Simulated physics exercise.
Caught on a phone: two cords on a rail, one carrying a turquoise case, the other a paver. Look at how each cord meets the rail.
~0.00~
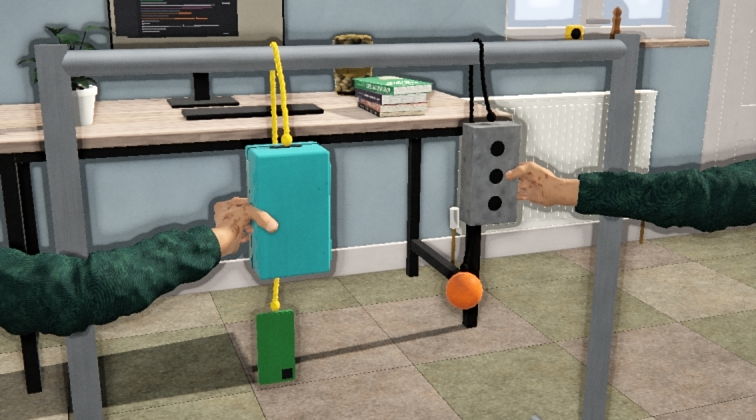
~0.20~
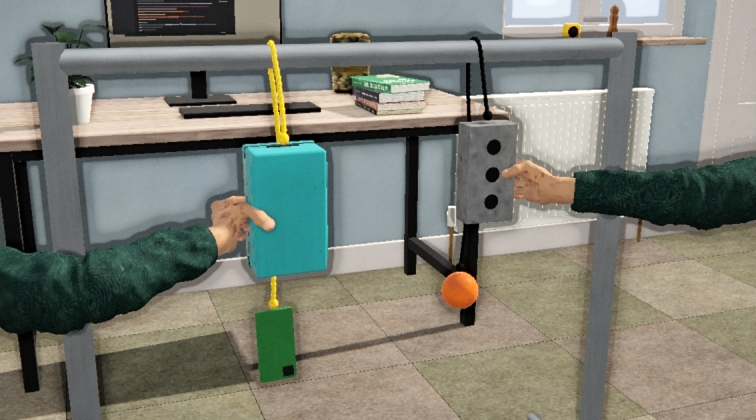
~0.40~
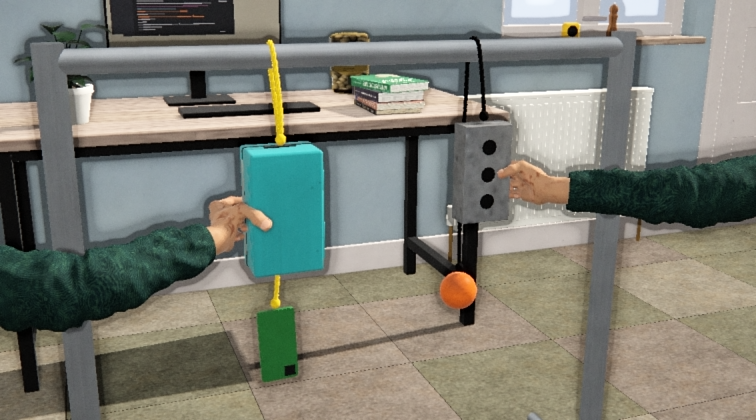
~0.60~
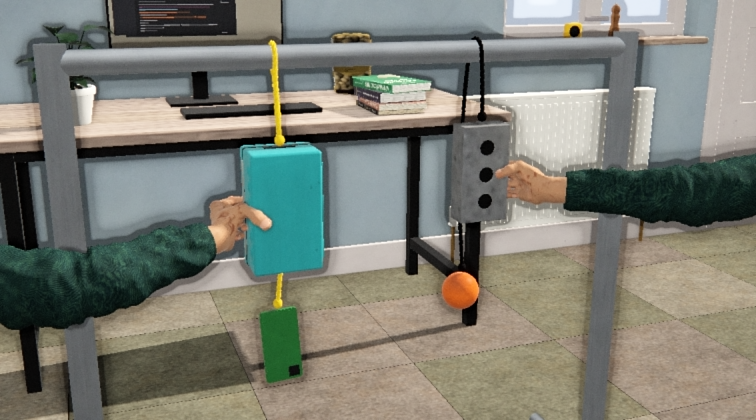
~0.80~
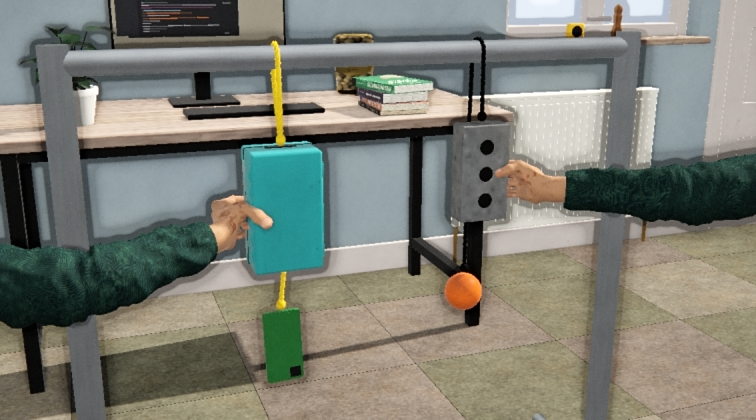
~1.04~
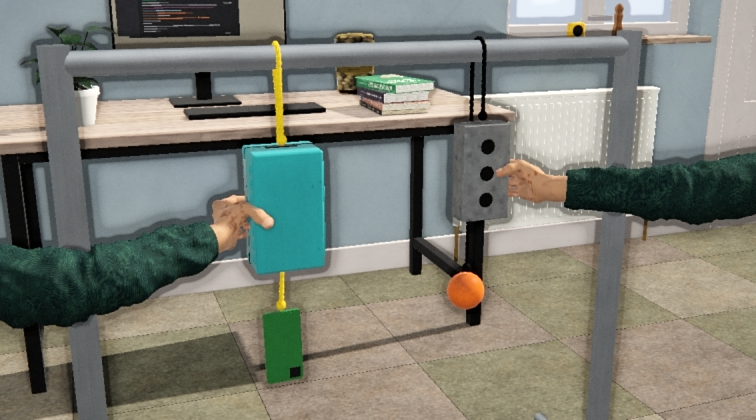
Turquoise case and grey block hanging on cords from a metal rail, shifting very slightly as a hand touches each one.
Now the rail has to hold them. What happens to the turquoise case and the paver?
As it turns out, the turquoise case runs down to the floor. The paver drops.
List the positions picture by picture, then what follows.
In the first frame, turquoise case (288, 209); paver (490, 173); left phone (276, 348); right orange (464, 291).
In the second frame, turquoise case (285, 208); paver (486, 172).
In the third frame, turquoise case (282, 208); paver (482, 172).
In the fourth frame, turquoise case (282, 208); paver (480, 172).
In the fifth frame, turquoise case (283, 207); paver (480, 171).
In the sixth frame, turquoise case (284, 207); paver (481, 171); left cord only laid over the rail; right cord only laid over the rail.
By 1.54 s, turquoise case dropping; paver dropping near (474, 340).
By 1.88 s, turquoise case on the floor; paver on the floor.
When it is over, turquoise case on the floor; paver on the floor. The turquoise case drops and the paver pulls its rope through.
